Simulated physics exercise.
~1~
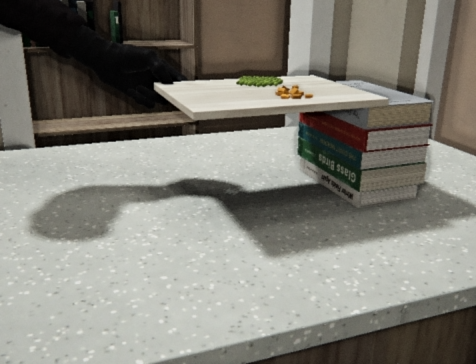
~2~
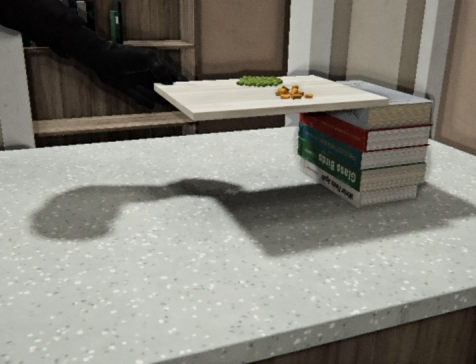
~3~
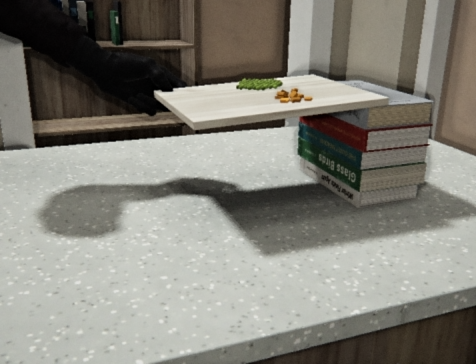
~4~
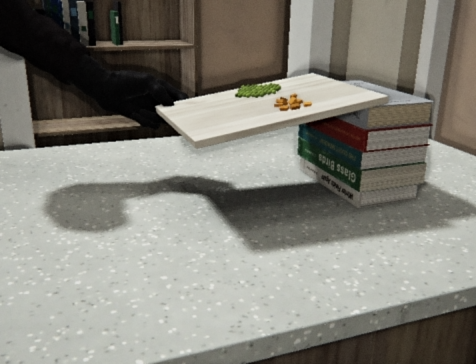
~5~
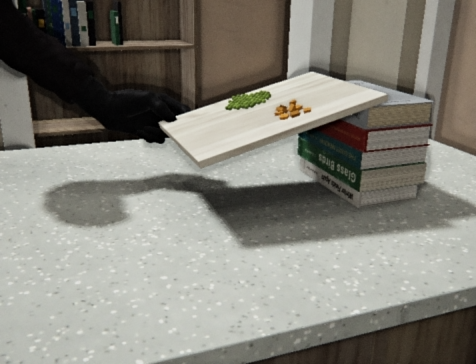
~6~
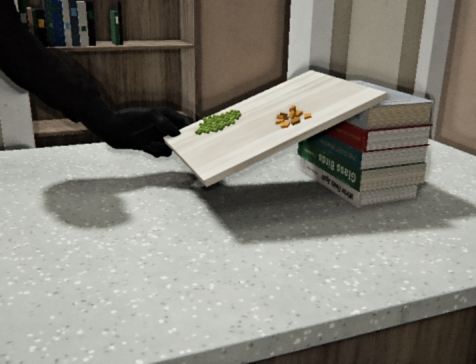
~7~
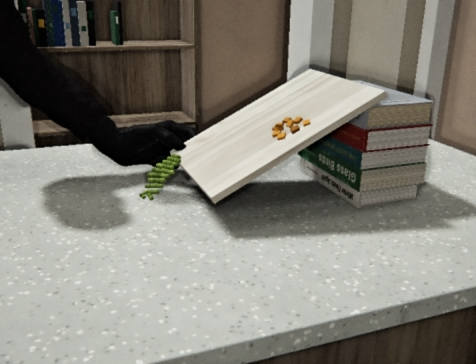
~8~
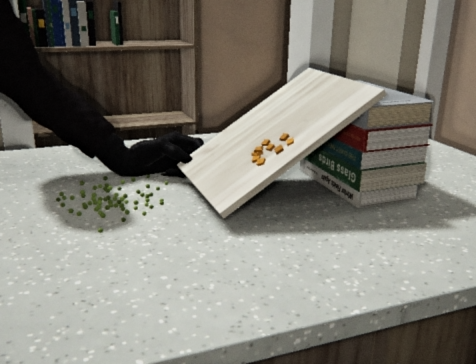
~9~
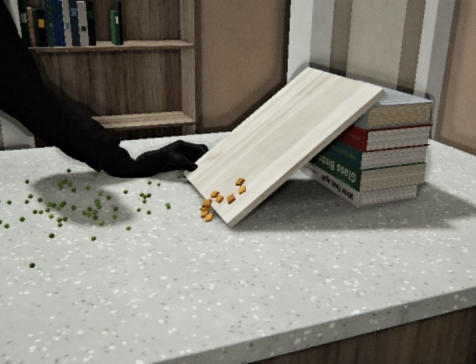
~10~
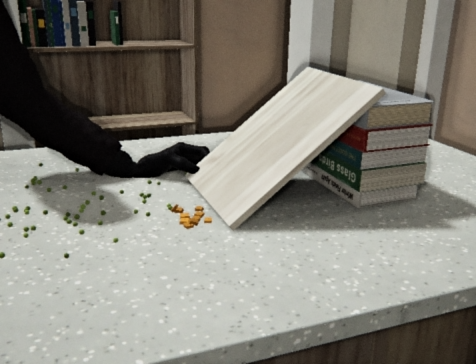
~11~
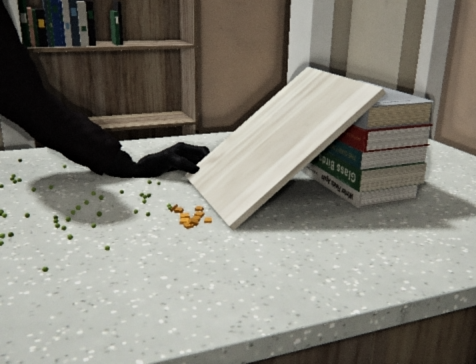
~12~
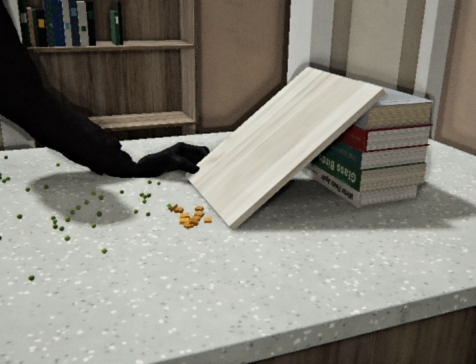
Dark arm lowering one end of a board propped on books, green pellets scattering left and orange pieces stopping at its foot.
